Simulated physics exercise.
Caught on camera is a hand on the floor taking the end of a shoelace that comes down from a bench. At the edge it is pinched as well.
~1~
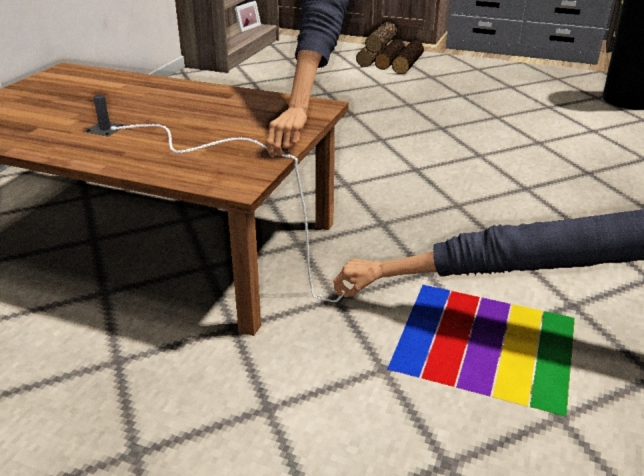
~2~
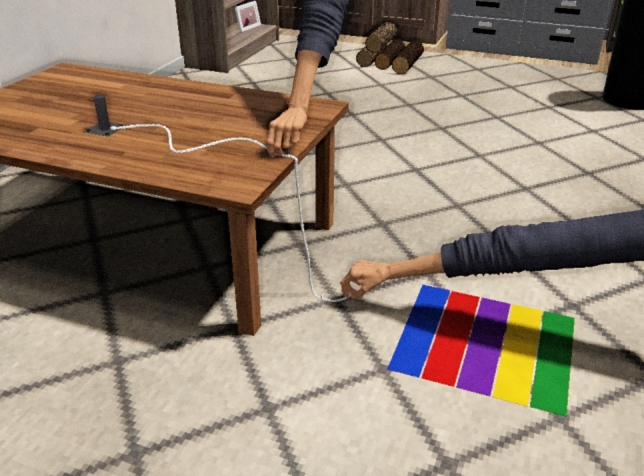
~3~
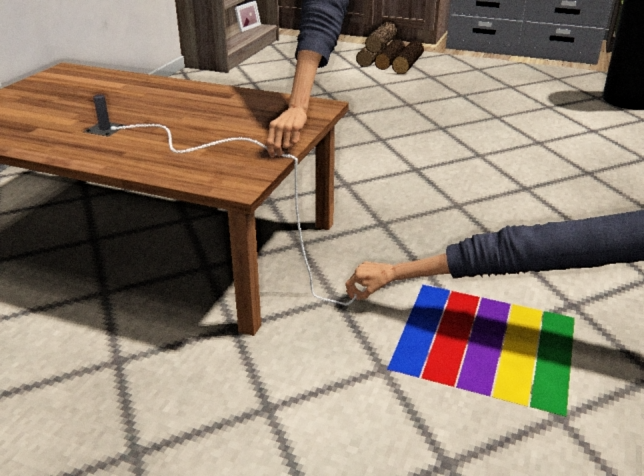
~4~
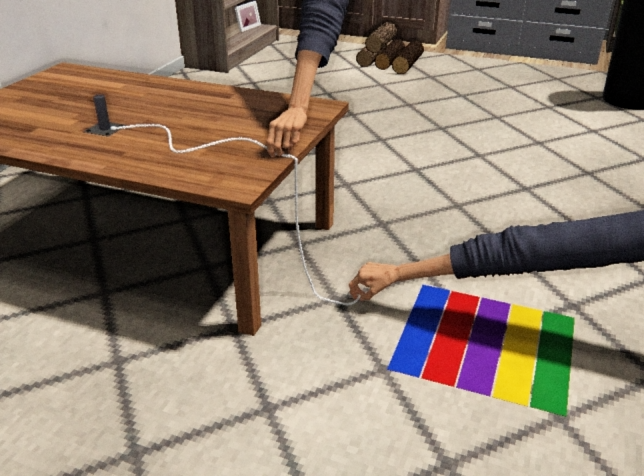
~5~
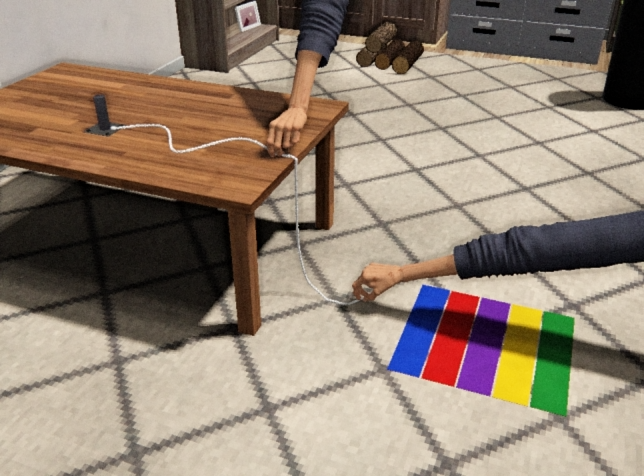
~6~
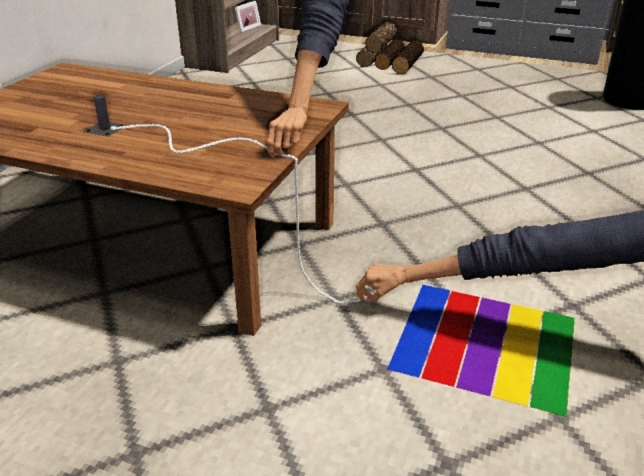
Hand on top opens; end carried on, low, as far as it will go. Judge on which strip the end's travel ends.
Its travel ends on the yellow strip.
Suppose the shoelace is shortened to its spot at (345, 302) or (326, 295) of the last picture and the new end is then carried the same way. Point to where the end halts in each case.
Estimated pixels: (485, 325) then (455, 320).
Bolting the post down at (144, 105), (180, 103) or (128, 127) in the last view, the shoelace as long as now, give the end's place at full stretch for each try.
Around (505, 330), then (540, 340), then (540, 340).
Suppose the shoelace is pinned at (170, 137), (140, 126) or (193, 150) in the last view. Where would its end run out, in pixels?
The places are (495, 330), (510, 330) and (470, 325).
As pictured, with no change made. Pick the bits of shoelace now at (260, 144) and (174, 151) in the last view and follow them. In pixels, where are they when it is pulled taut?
At (304, 168), then (214, 146).
A little later, end near (463, 321); over red.
Next, end near (498, 329); over purple.
When it is tight, end near (519, 334); over yellow. It gets as far as the yellow strip.
